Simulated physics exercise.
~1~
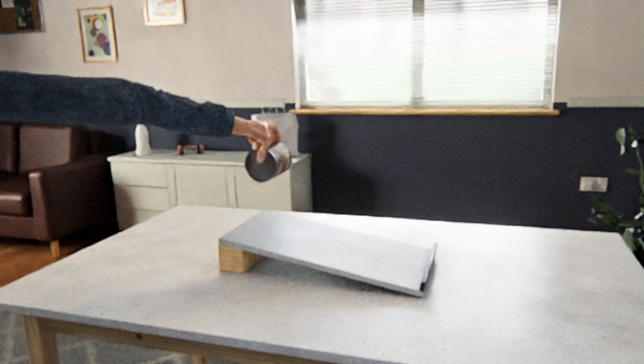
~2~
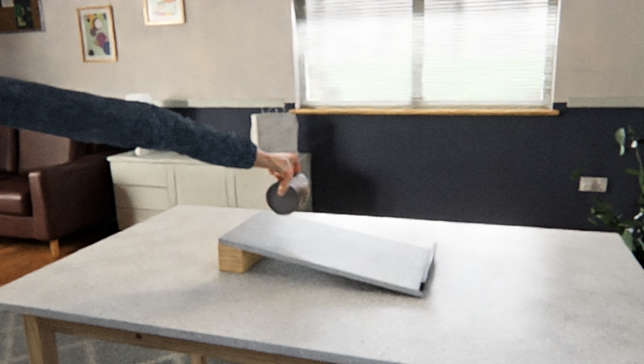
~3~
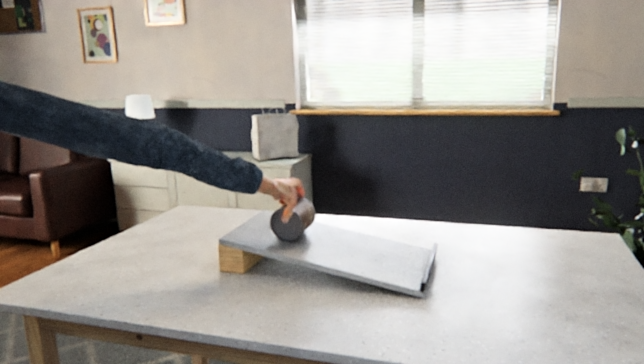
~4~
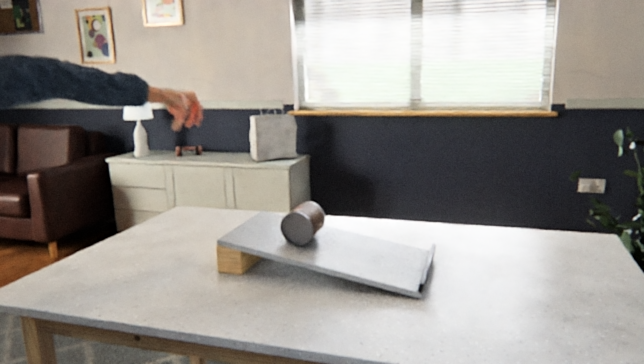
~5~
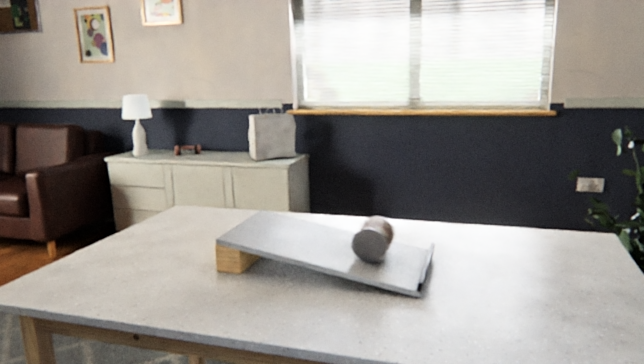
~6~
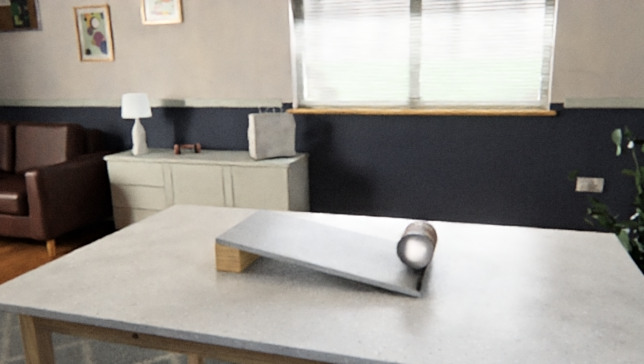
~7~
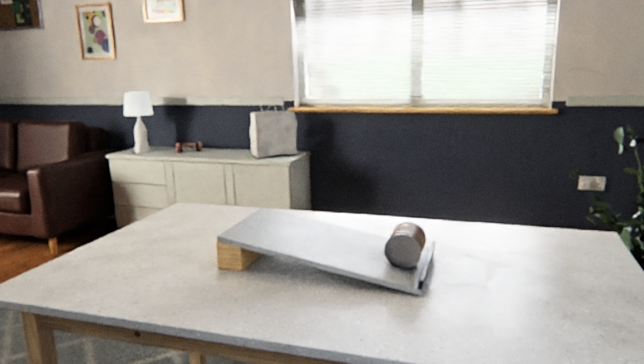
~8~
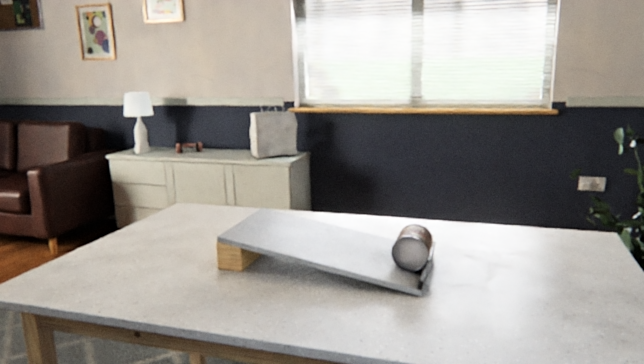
A hand lowered a brown tin onto the raised left end of a sloping board on a table, then let go and drew back. The tin rolled down to the right, rocked back slightly near the low end, and stayed on the board.
